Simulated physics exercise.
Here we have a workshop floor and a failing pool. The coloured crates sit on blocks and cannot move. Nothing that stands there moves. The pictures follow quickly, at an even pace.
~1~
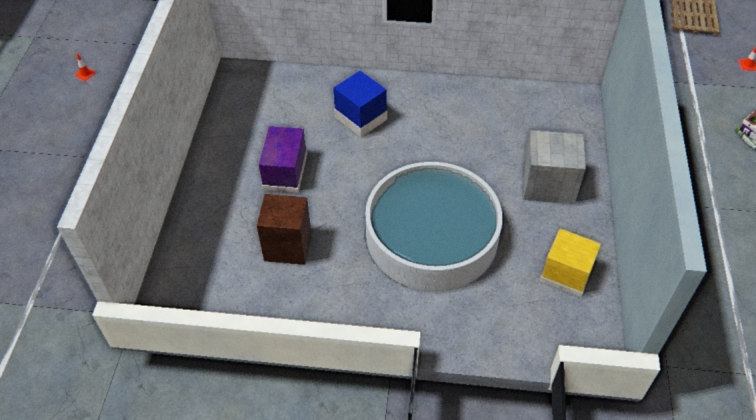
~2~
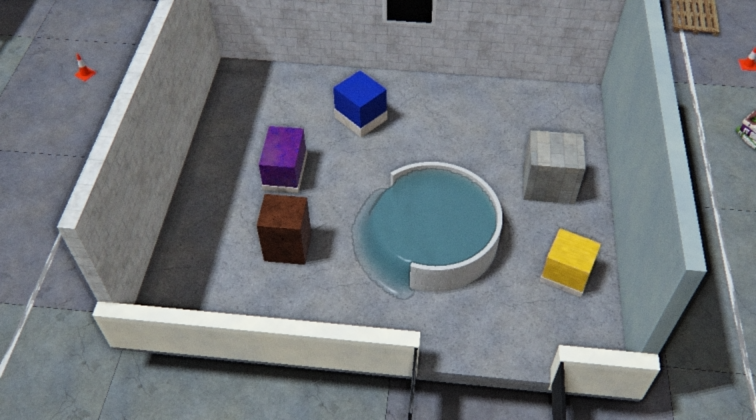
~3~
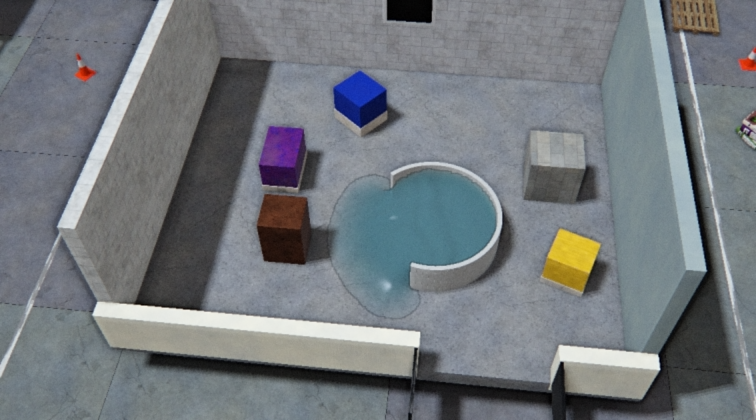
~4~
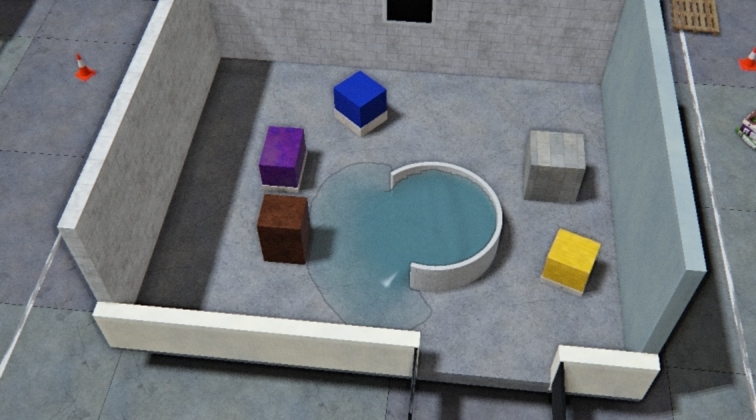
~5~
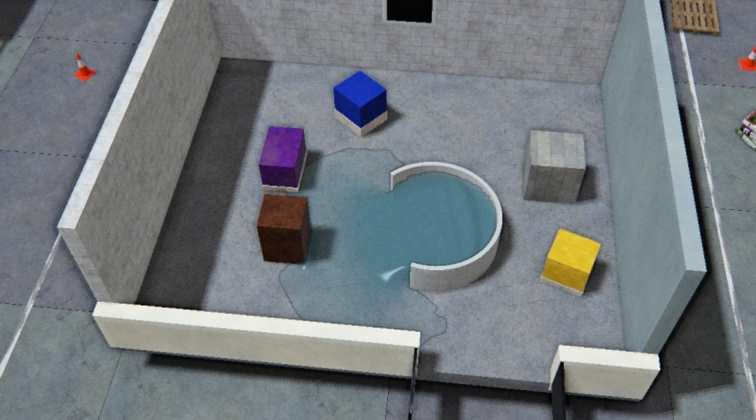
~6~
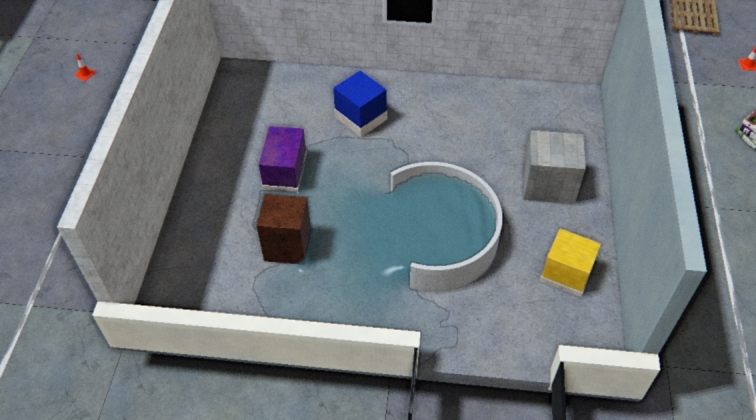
To begin with, a round, white-walled pool sits full and still among colored blocks on a walled workshop floor. Then the left side of its wall opens and water pours out leftward, spreading in a widening, thinning sheet that reaches the brown block and extends toward the front and back.
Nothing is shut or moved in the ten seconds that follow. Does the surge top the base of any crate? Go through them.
One by one: The blue crate keeps dry; the purple crate is soaked; the yellow crate keeps dry.
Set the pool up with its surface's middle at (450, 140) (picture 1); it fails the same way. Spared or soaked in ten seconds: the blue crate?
In short: The blue one is topped.
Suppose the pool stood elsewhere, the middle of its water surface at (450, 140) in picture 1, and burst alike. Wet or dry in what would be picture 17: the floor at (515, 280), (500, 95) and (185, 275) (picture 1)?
As listed: No water, free of water, under water.
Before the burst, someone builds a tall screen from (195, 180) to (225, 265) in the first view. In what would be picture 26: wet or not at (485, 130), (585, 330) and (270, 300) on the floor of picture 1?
As listed: Not flooded, dry, covered.
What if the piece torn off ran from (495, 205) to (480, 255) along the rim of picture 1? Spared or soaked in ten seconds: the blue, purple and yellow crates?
My reading: Blue crate keeps dry; purple crate stays dry; yellow crate takes water.
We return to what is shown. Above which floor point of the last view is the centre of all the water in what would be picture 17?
At about (322, 244).
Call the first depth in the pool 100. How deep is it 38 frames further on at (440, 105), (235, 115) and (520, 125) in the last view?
In that order: 2, 8 and 0 per cent.
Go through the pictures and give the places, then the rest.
The pool at (434, 216) is whole and still, in the first frame.
The front is at (408, 294), out from the gap at (371, 237), in the second frame.
The front is at (369, 179), out from the gap at (371, 239), in the third frame.
Water pours out at (371, 240) and has run to a hidden place, in the fourth frame.
The front is at (350, 153), out from the gap at (371, 240), in the fifth frame.
The front is at (309, 150), out from the gap at (371, 240), in the sixth frame.
A moment on, water covers 25 % of the floor; the blue crate water round its plinth, the purple crate water round its plinth, the yellow crate not reached.
Next, water covers 40 % of the floor; the blue crate water round its plinth, the purple crate water round its plinth, the yellow crate not reached.
Then, water covers 50 % of the floor; the blue crate water round its plinth, the purple crate water round its plinth, the yellow crate not reached.
Later, water covers 70 % of the floor; the blue crate water round its plinth, the purple crate water round its plinth, the yellow crate water round its plinth.
In the end, water covers 95 % of the floor; the blue crate stayed above the water, the purple crate was topped, the yellow crate stayed above the water.
